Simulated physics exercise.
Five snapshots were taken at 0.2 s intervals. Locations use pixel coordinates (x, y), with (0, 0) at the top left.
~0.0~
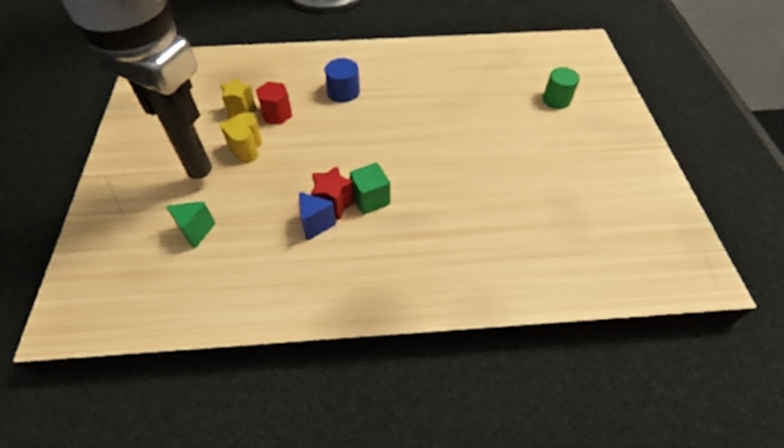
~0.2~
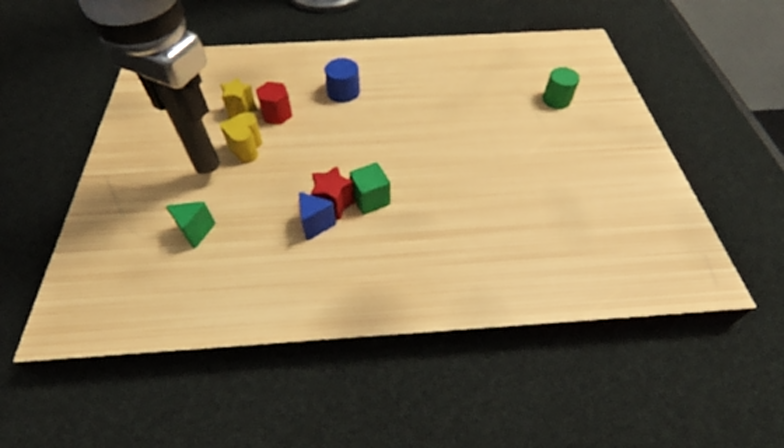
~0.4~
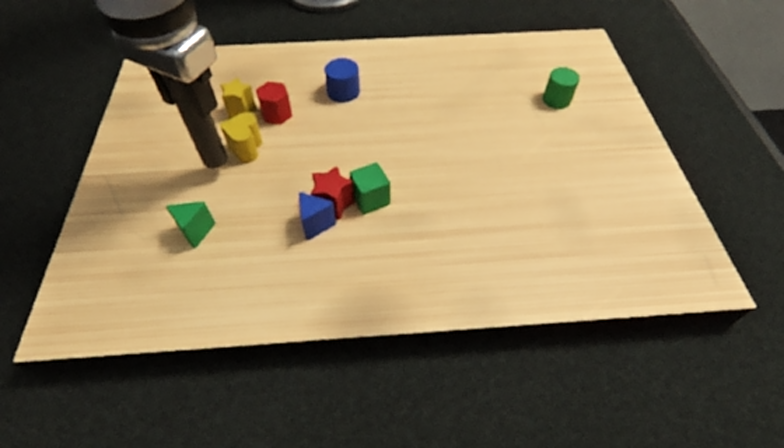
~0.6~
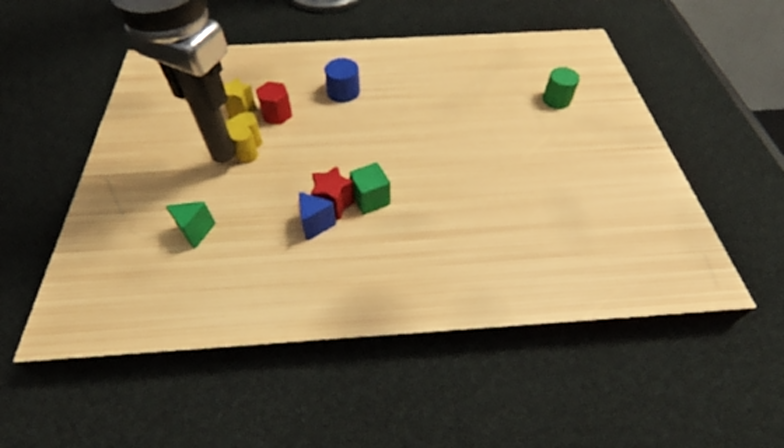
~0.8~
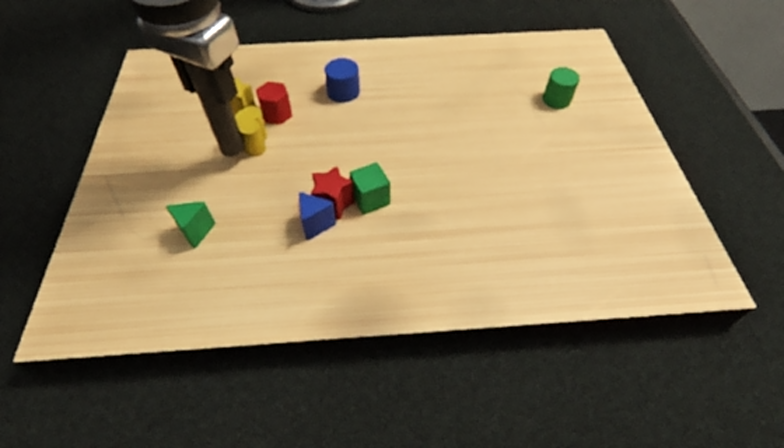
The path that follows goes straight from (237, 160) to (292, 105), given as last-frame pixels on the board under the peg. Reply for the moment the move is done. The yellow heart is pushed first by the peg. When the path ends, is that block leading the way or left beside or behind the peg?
It ends up beside or behind the peg.
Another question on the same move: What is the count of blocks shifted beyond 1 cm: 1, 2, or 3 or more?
The answer will be two.
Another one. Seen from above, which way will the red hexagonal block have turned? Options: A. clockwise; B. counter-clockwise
A - clockwise.
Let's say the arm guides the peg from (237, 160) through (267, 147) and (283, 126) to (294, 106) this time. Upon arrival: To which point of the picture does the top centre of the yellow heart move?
So, by the moment the path ends, you'll find the top centre of the yellow heart at (264, 80).
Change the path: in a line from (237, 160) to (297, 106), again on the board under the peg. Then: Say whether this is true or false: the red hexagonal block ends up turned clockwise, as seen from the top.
That statement is accurate.
On the path given first. One third of the way, peg (254, 129); yellow heart (260, 100), turned 30° anticlockwise; red hexagonal block (277, 81), turned 35° clockwise.
Two thirds of the way, peg (272, 110); yellow heart (266, 83), turned 55° anticlockwise; red hexagonal block (285, 69), turned 65° clockwise.
At the end, peg (290, 93); yellow star-shaped block in place; yellow heart (266, 74), turned 85° anticlockwise; red hexagonal block (289, 59), turned 85° clockwise.
